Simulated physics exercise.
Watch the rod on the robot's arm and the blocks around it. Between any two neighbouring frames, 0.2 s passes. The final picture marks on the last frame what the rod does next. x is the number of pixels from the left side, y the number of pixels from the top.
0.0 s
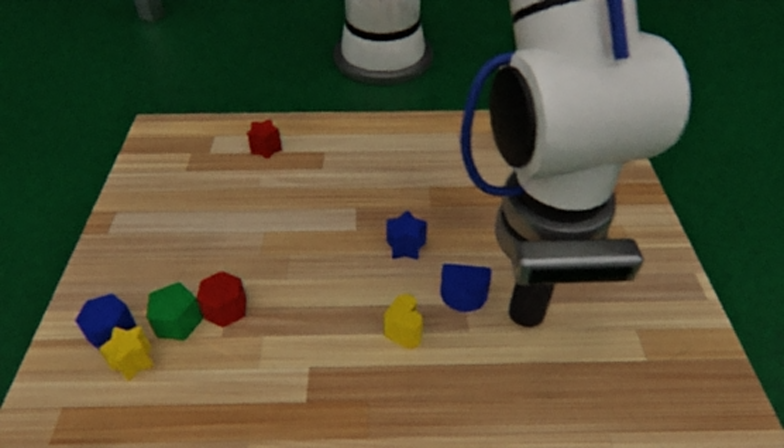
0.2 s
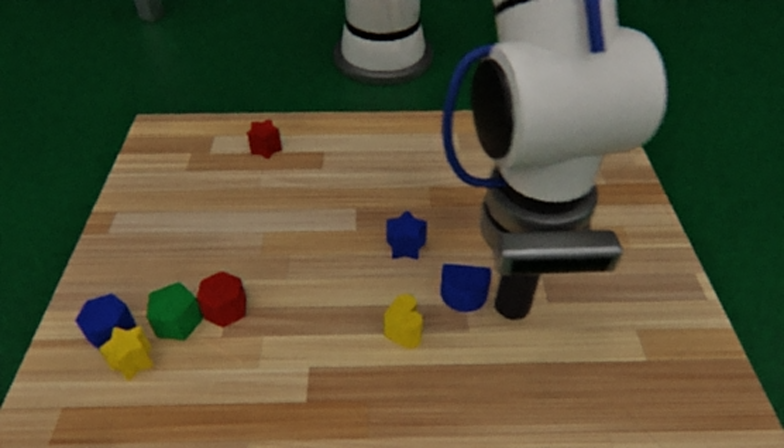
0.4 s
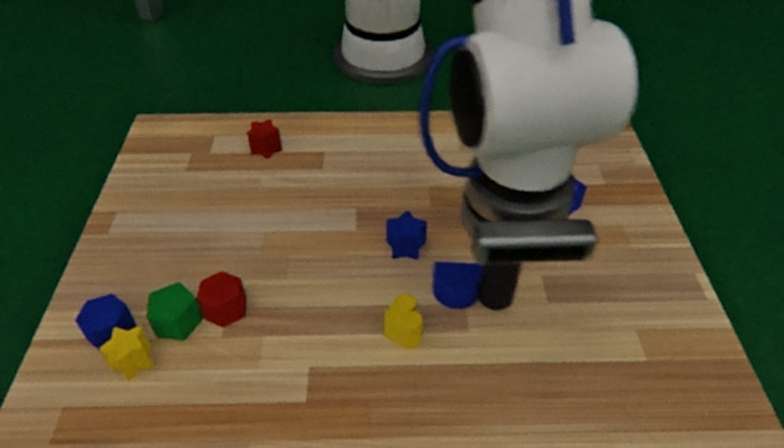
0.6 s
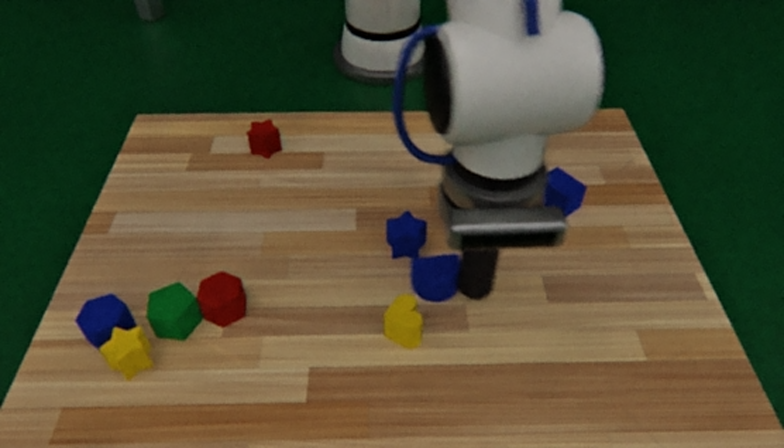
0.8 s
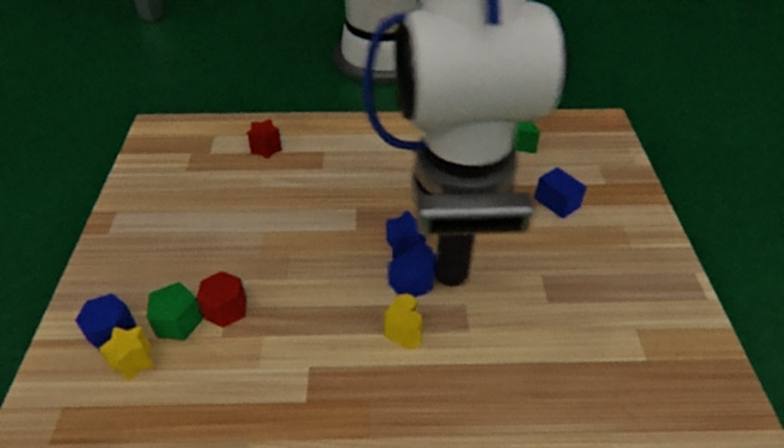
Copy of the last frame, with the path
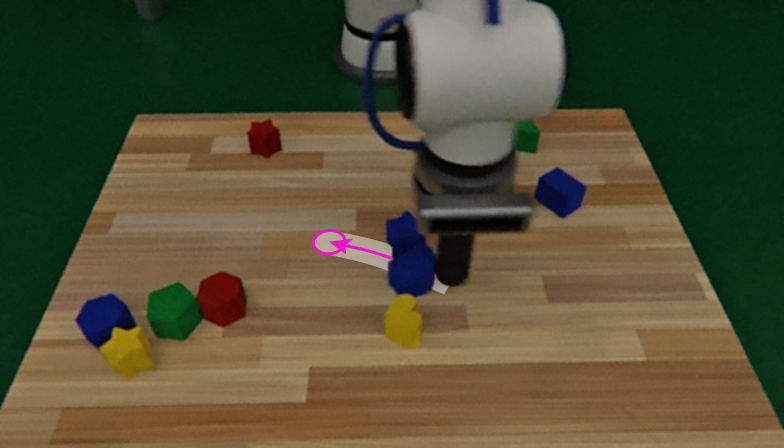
Robot arm moving its dark rod left across a wooden table, pushing a blue half-round block up beside a blue star.
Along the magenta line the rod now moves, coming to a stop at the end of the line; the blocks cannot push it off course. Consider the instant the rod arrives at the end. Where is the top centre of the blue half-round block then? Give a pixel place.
I'd guess (364, 258).
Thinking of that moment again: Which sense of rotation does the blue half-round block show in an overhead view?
From the top, the block rotates counterclockwise.
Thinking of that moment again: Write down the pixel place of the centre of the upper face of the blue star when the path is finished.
The middle of its upper face will lie at (385, 208).
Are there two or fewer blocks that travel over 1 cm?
Yes, that is what happens.
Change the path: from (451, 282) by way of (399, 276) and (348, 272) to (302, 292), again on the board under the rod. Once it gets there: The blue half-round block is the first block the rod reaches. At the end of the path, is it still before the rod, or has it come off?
Ahead to the end.
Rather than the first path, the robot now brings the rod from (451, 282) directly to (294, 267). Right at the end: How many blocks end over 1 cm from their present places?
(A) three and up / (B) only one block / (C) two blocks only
That would be B.
Path on the board, from (451, 282) through (410, 266) and (370, 251) to (329, 242).
What follows on the original path. One third of the way, rod at (410, 257); blue star at (398, 218), turned 15° clockwise; blue half-round block at (379, 258), turned 55° anticlockwise.
Two thirds of the way, rod at (370, 243); blue star at (385, 209), turned 85° clockwise; blue half-round block at (364, 258), turned 100° anticlockwise.
At the end, rod at (328, 233); yellow heart-shaped block in place; blue star at (385, 208), turned 85° clockwise; blue half-round block at (364, 258), turned 100° anticlockwise.
